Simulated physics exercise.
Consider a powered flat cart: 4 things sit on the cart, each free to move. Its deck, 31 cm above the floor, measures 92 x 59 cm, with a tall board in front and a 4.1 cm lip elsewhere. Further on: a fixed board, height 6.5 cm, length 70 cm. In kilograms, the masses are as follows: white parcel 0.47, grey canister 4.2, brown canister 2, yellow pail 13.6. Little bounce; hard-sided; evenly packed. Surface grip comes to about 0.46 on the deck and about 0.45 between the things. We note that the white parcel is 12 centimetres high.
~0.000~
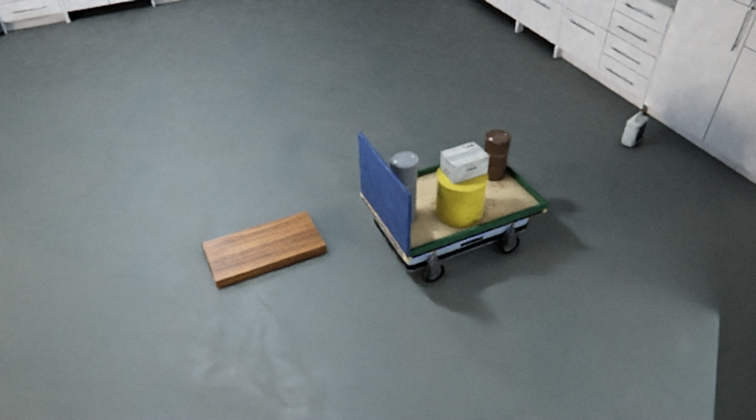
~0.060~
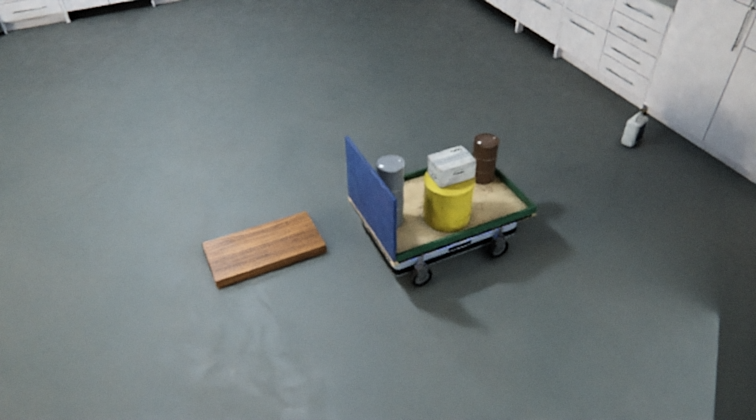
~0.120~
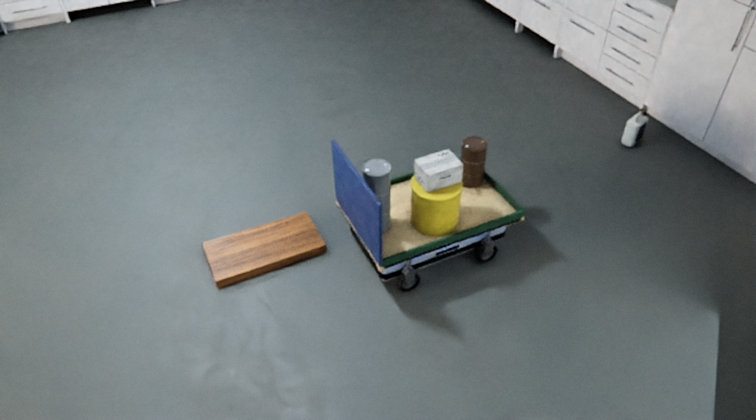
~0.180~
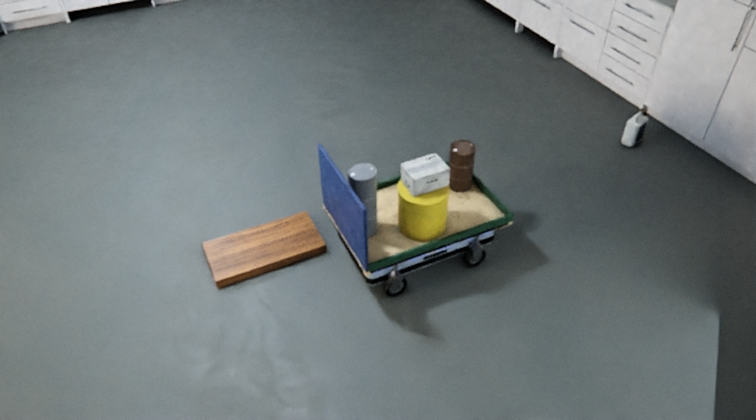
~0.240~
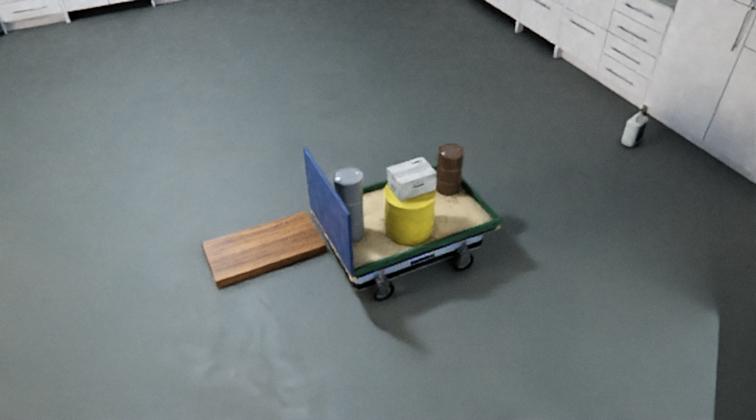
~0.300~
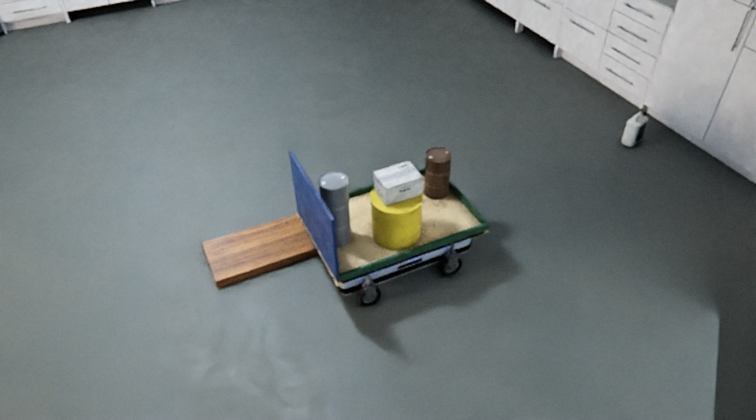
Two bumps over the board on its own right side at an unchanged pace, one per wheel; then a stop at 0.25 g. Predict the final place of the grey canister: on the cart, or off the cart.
Final place: Off the cart.
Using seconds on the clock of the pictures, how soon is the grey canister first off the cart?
That first happens close to 1.1 seconds.
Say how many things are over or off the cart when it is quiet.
2.
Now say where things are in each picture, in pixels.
In the first frame, 0 cm covered; white parcel (464, 163).
In the second frame, 8 cm covered; yellow pail (448, 198); white parcel (451, 167).
In the third frame, 17 cm covered; brown canister (473, 163); yellow pail (435, 202).
In the fourth frame, 25 cm covered; white parcel (425, 175); brown canister (461, 166).
In the fifth frame, 34 cm covered; yellow pail (410, 211); white parcel (411, 179).
In the sixth frame, 42 cm covered; grey canister (335, 210); brown canister (437, 174).
After 0.60 s, 84 cm covered; grey canister 23° off upright near (282, 229); white parcel moved 7 cm; yellow pail moved 4 cm.
After 0.90 s, 126 cm covered; grey canister 45° off upright near (199, 282); brown canister 21° off upright; white parcel 7° off upright.
After 1.20 s, 168 cm covered; grey canister now off the cart; brown canister 53° off upright; white parcel moved 13 cm.
After 1.50 s, 209 cm covered; brown canister on its side; white parcel moved 14 cm; yellow pail moved 4 cm.
In the end (2.4 s), off the cart, grey canister; toppled on the cart, brown canister; not toppled but over 10 cm from the start, white parcel; the last one under 10 cm from the start.
